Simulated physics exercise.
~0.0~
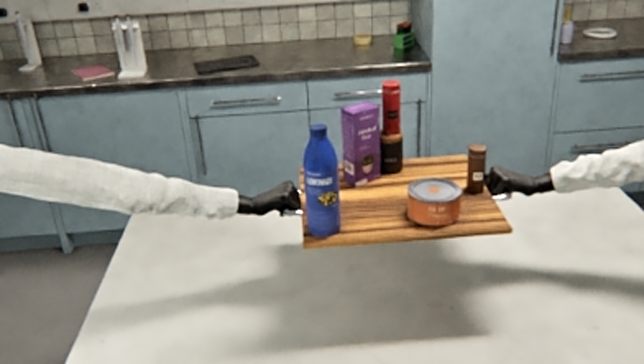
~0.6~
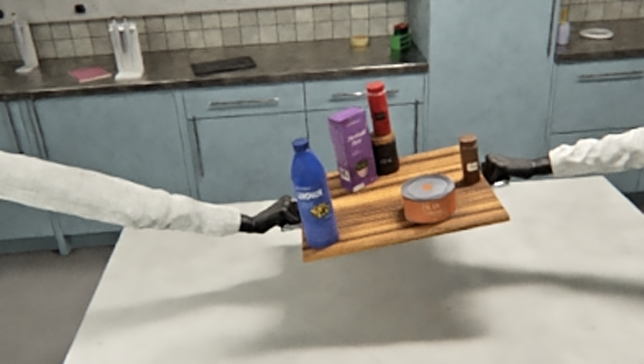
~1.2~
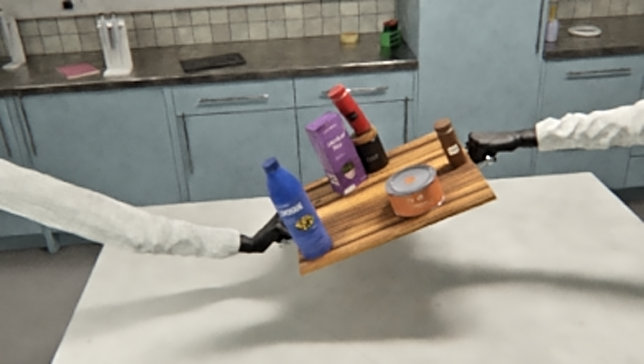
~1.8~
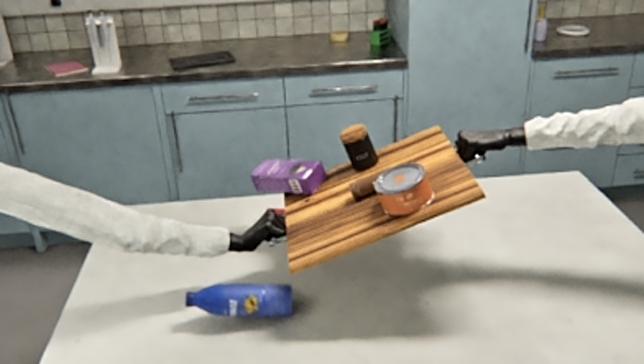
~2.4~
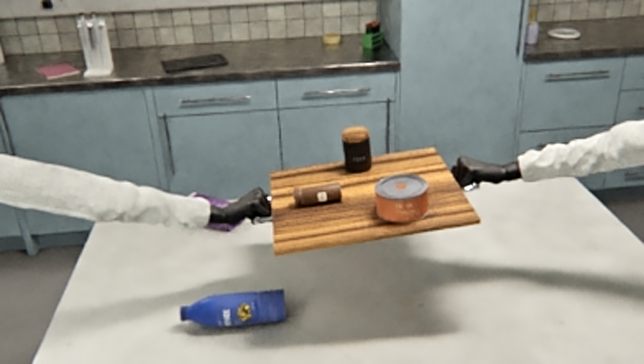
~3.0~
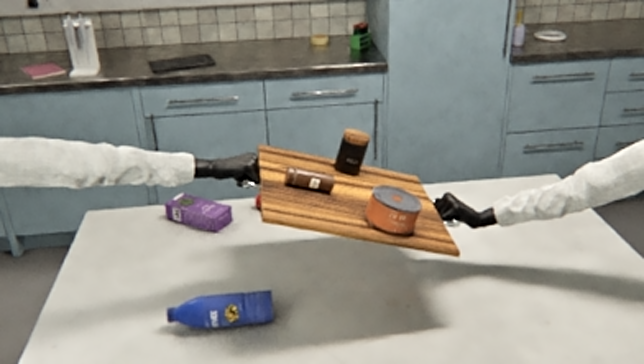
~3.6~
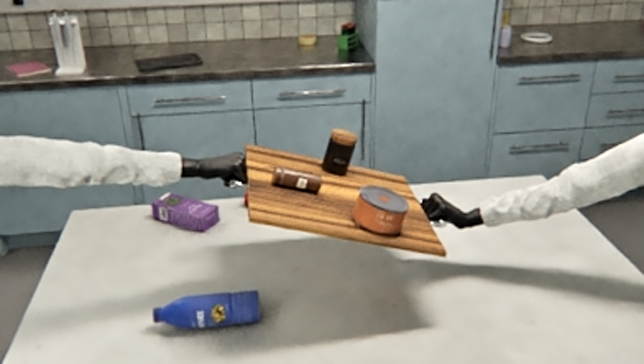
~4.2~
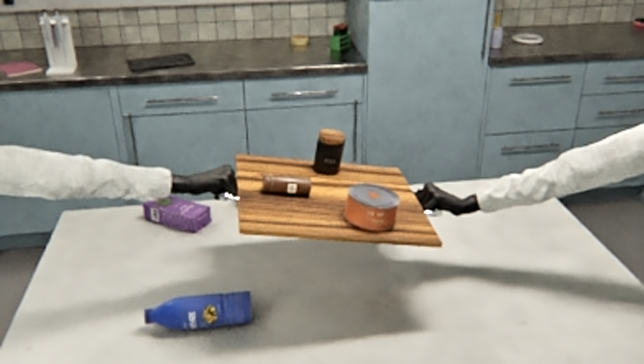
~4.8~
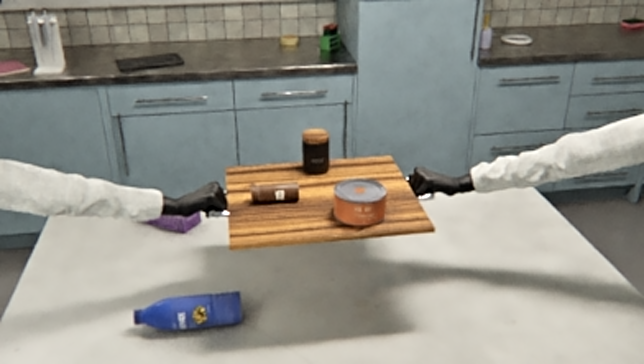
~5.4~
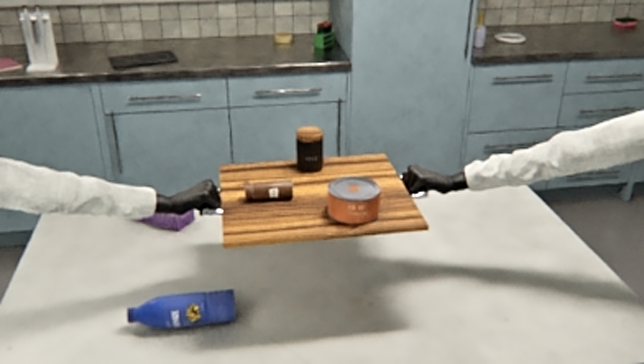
The video shows two gloved hands tilting a wooden board of kitchen items left side down, so the blue bottle, purple carton and red shaker fall off and the brown shaker topples. The board then tilts right and levels, still holding the toppled shaker, black jar and orange tub.
